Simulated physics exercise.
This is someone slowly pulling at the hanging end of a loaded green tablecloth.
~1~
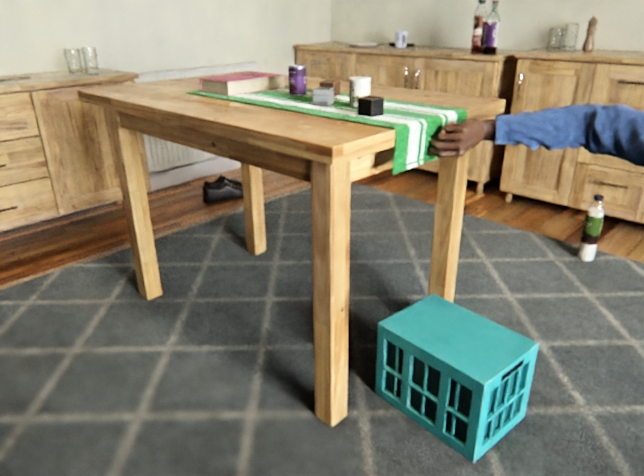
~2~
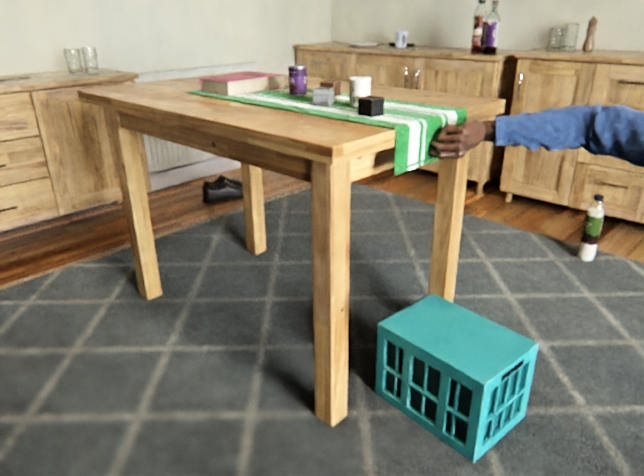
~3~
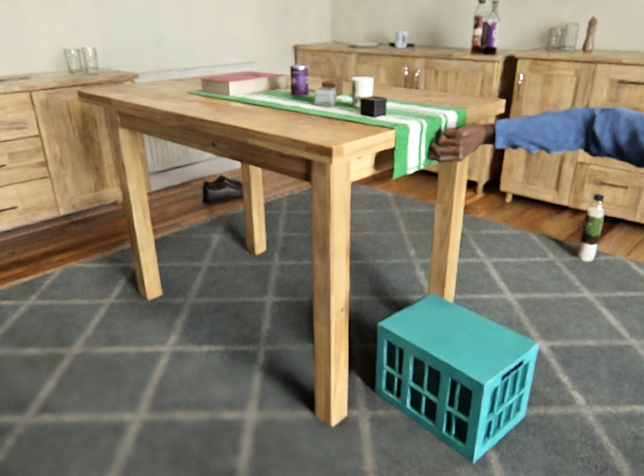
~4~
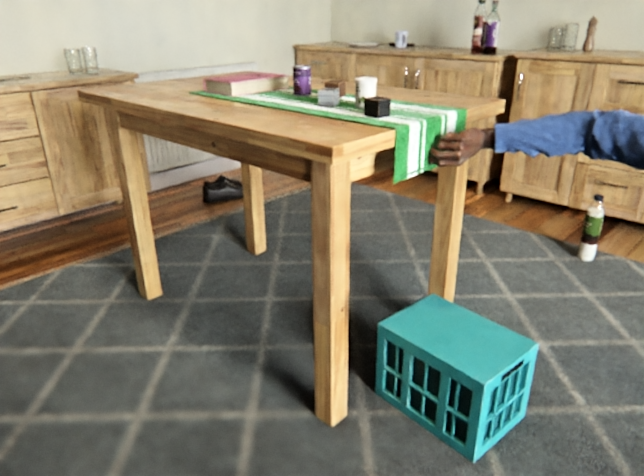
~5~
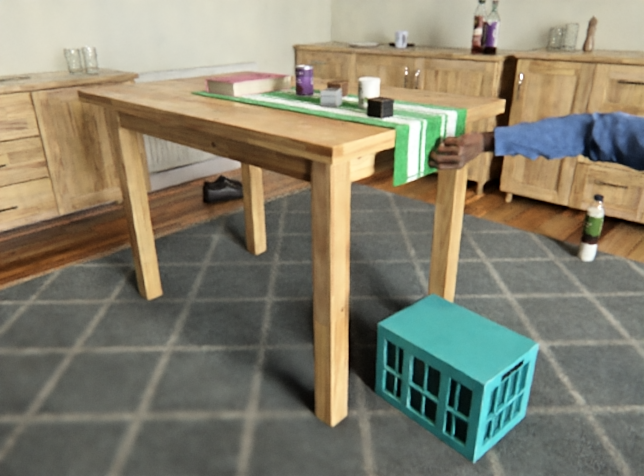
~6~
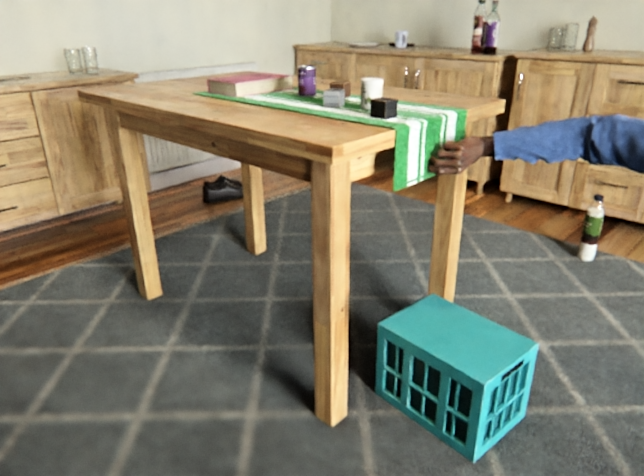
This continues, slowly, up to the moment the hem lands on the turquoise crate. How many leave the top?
The answer is four.
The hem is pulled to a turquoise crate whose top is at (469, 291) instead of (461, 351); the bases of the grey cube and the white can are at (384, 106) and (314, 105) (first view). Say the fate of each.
The grey cube drops off, the white can stays on.
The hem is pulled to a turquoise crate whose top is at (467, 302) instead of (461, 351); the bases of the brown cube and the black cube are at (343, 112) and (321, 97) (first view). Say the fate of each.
The brown cube is carried off, the black cube remains up.
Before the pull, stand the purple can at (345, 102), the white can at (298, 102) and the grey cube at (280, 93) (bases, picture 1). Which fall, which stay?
The purple can falls, the white can tumbles off, the grey cube does not fall.
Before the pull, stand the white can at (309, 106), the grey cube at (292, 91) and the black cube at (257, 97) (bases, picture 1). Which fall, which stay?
The white can falls, the grey cube survives, the black cube stays on.
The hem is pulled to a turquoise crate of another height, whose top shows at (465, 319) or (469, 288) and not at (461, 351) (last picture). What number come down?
Over the edge go 3 and 2.
Soon after, hem near (427, 240); black cube gone.
After that, hem near (425, 301); black cube, white can and grey cube gone.
In the end, hem on the crate; black cube, white can, grey cube and brown cube gone. Over the edge go four.
